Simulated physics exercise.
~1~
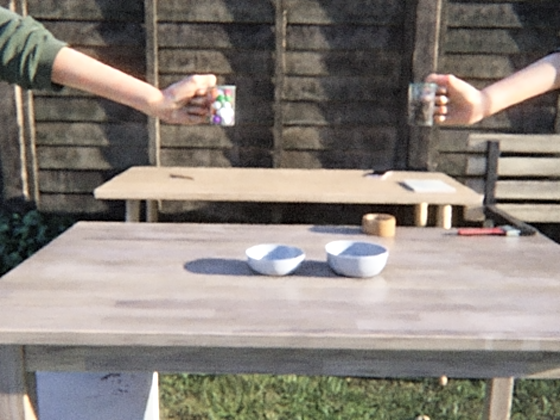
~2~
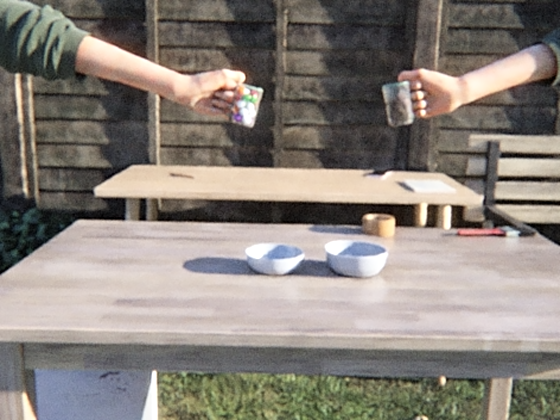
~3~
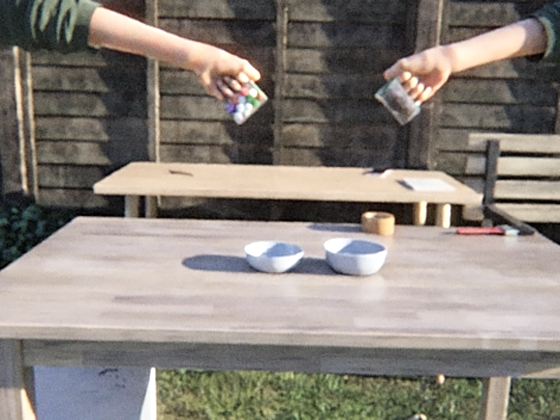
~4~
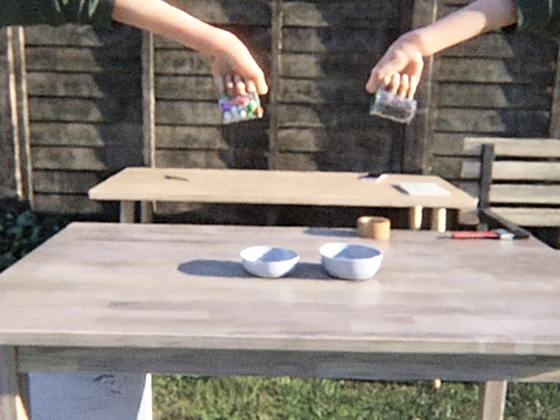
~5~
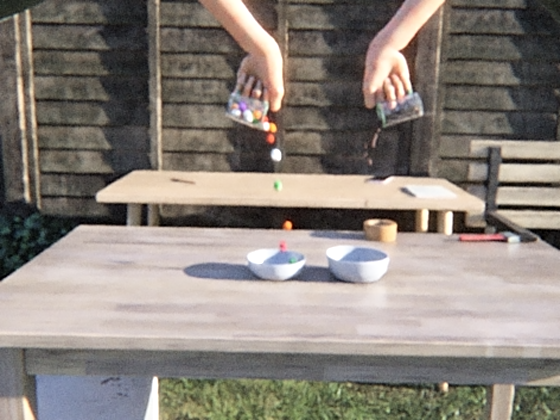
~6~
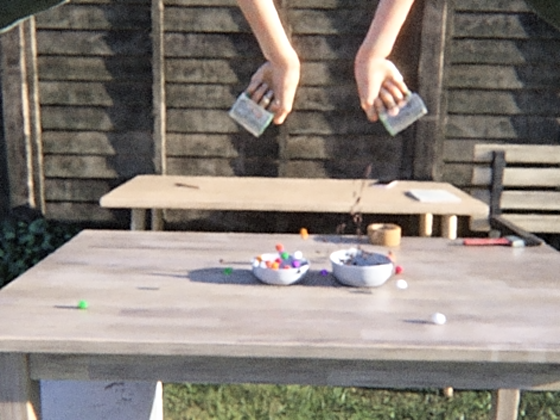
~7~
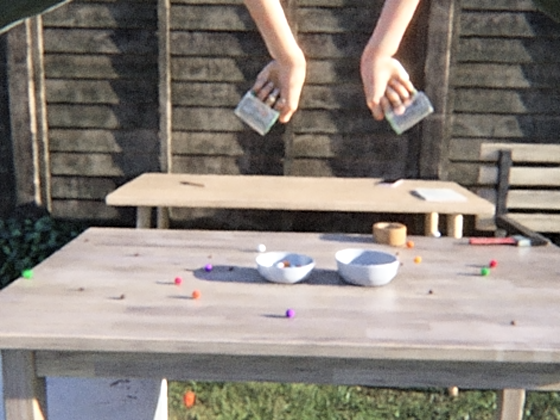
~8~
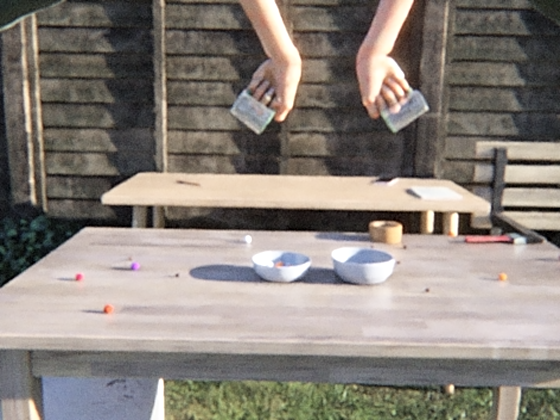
Two hands tip cups over white bowls, and colourful balls and dark bits scatter across the table.
